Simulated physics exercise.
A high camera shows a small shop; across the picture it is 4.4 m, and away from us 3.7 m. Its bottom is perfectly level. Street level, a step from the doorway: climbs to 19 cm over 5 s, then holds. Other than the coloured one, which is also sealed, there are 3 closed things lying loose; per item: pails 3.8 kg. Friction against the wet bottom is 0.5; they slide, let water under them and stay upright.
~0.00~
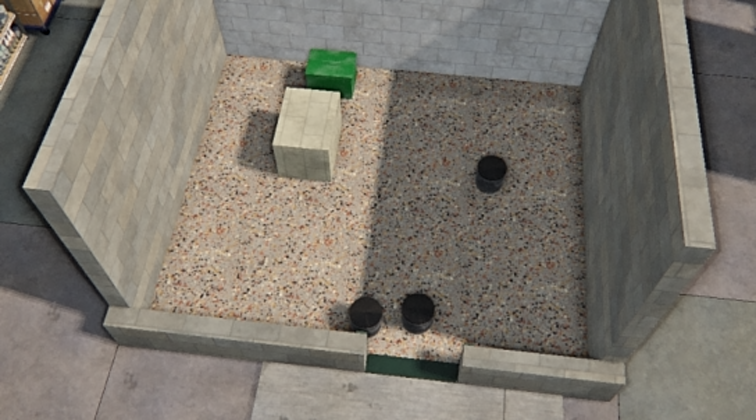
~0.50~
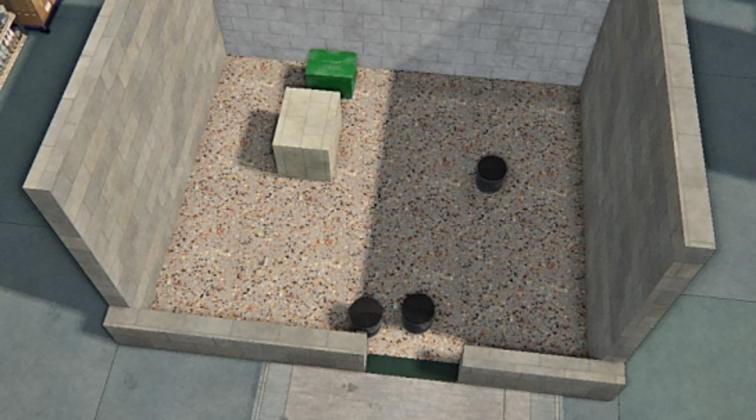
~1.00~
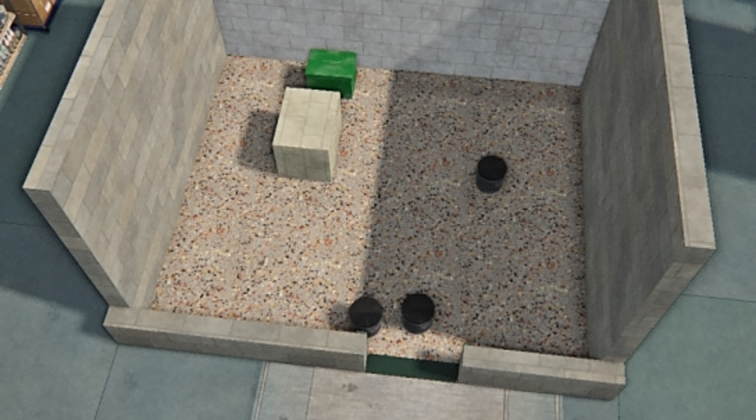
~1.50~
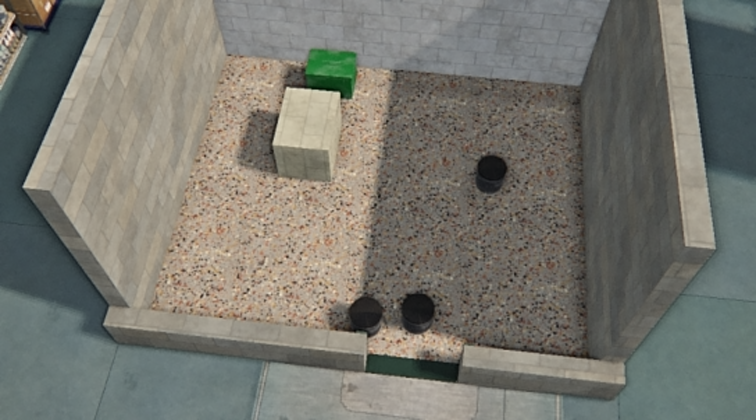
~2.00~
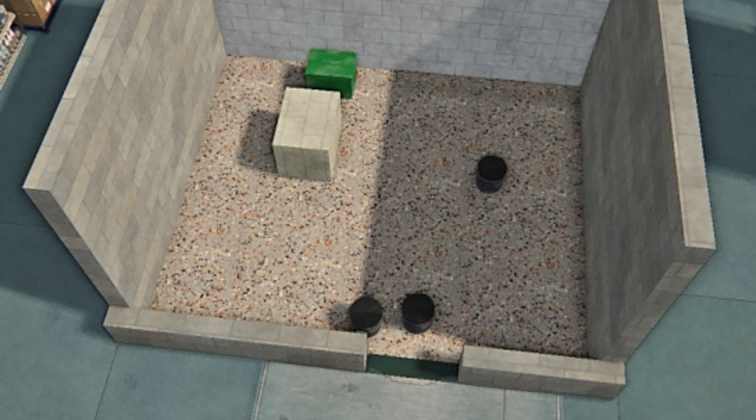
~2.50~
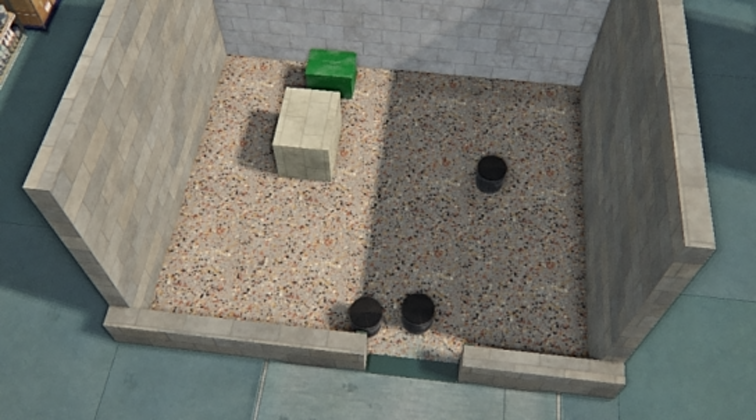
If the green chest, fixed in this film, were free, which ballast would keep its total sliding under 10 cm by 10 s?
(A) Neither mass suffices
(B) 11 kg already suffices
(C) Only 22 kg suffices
The answer is C.
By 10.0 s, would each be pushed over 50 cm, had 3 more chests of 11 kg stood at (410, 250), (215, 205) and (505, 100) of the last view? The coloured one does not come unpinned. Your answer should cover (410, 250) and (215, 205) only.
In order: Above the mark, within the mark.
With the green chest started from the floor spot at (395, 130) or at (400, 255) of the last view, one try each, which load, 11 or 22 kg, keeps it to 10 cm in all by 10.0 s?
The big mass is needed; both masses fail.
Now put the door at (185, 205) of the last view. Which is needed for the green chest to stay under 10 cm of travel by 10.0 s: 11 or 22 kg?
So the light mass does it.
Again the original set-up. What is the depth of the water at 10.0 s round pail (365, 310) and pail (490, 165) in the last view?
I'd put it at 2 cm and 10 cm respectively.
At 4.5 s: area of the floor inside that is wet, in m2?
Some 4.5 m2.
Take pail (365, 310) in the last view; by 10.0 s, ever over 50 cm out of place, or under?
Result: Threshold not reached.
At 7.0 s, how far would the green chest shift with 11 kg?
About 0 cm off its spot.
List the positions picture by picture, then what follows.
The first picture shows the green chest at (331, 63), on the bottom; 0.0 m2 under water; 0 of 4 have shifted.
The second picture shows the green chest at (331, 63), on the bottom; water covers 0.0 m2; 0 of 4 have shifted.
The third picture shows the green chest at (331, 63), on the bottom; water covers 0.0 m2; 0 of 4 have shifted.
The fourth picture shows the green chest at (331, 63) rests on the ground; 0.0 m2 under water; 0 of 4 have shifted.
The fifth picture shows the green chest at (331, 63), on the bottom; 0.0 m2 under water; 0 of 4 have shifted.
The sixth picture shows the green chest at (331, 63), on the bottom; water covers 0.1 m2; 0 of 4 have shifted.
After 3.5 s the green chest would be 0 cm from its start with 11 kg and 0 cm from its start with 22 kg; 0 cm of water round it then.
After 4.5 s the green chest would be 0 cm from its start with 11 kg and 0 cm from its start with 22 kg; 0 cm of water round it then.
After 7.0 s the green chest would be 0 cm from its start with 11 kg and 0 cm from its start with 22 kg; 2 cm of water round it then.
After 10.0 s the green chest would be 42 cm from its start with 11 kg and 0 cm from its start with 22 kg; 6 cm of water round it then.
